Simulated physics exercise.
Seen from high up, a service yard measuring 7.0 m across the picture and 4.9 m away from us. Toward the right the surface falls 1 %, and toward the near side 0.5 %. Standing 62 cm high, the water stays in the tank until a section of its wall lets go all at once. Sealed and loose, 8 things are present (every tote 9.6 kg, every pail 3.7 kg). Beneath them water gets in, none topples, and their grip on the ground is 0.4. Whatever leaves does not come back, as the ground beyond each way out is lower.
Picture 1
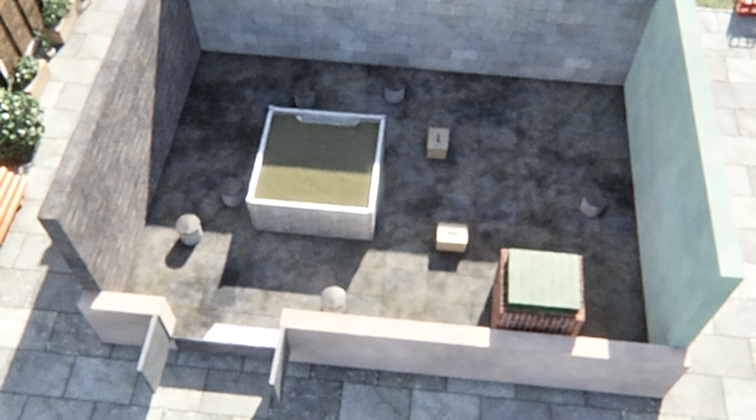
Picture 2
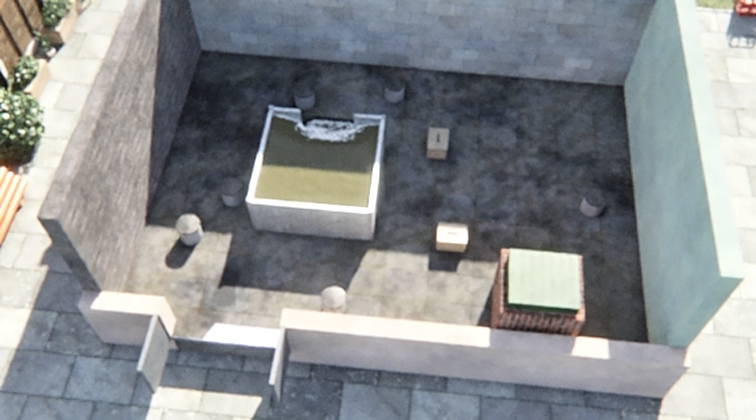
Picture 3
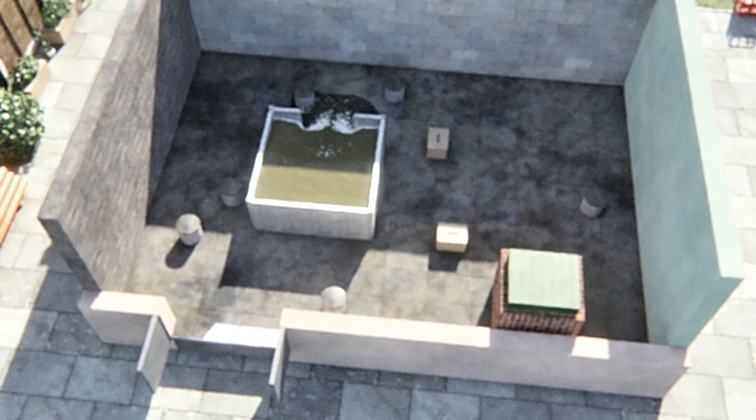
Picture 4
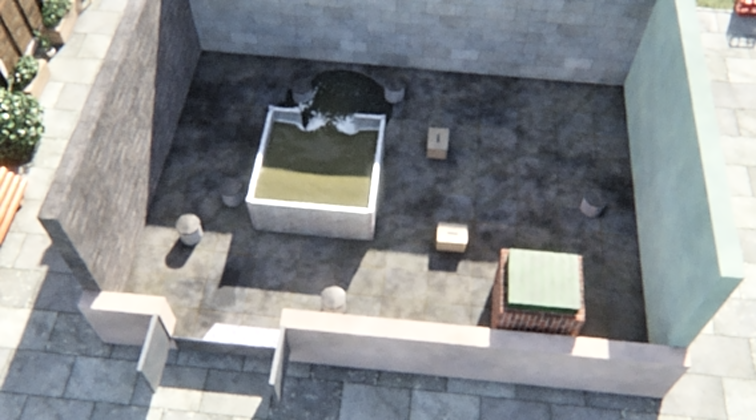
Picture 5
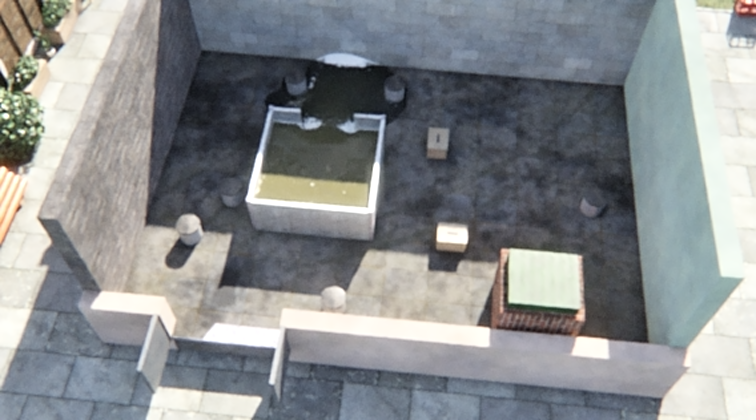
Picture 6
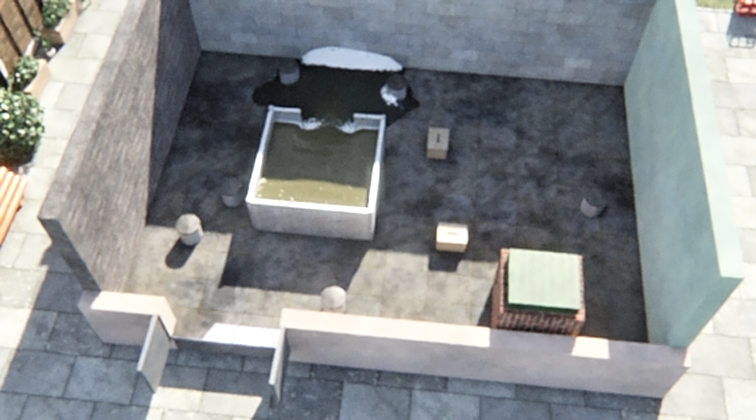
The clip shows a walled yard from above as water pours through a gap in the far side of a pale tank and spreads toward the back wall, pushing one small grey container a short way back and slightly left.
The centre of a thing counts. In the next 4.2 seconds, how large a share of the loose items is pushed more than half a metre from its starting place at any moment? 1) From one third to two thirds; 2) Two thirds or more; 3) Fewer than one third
1.
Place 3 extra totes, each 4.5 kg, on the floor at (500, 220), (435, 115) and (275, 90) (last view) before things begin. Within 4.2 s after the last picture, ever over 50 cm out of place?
Within it, beyond it, beyond it.
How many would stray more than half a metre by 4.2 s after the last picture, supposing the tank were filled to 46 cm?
I count 2 of them in that case.
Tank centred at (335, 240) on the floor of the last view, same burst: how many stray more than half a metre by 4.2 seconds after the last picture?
3.
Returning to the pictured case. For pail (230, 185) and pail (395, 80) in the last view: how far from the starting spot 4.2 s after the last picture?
Respectively, 100 centimetres and 300 centimetres.
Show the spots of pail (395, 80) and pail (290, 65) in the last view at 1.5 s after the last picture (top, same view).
About (593, 86) for the first and (198, 99) for the second.
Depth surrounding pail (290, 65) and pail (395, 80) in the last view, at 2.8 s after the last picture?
4 and 10 cm.
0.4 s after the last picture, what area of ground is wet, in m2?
I'd put it close to 7.0 m2.
Then, 0.4 s after the last picture 2 of 8 are over 50 cm from their spots; 1 afloat.
Then, 1.5 s after the last picture 2 of 8 are over 50 cm from their spots; 0 afloat.
Then, 2.8 s after the last picture 2 of 8 are over 50 cm from their spots; 1 afloat.
Then, 4.2 s after the last picture 5 of 8 are over 50 cm from their spots, and 5 have been at some point; 2 afloat.
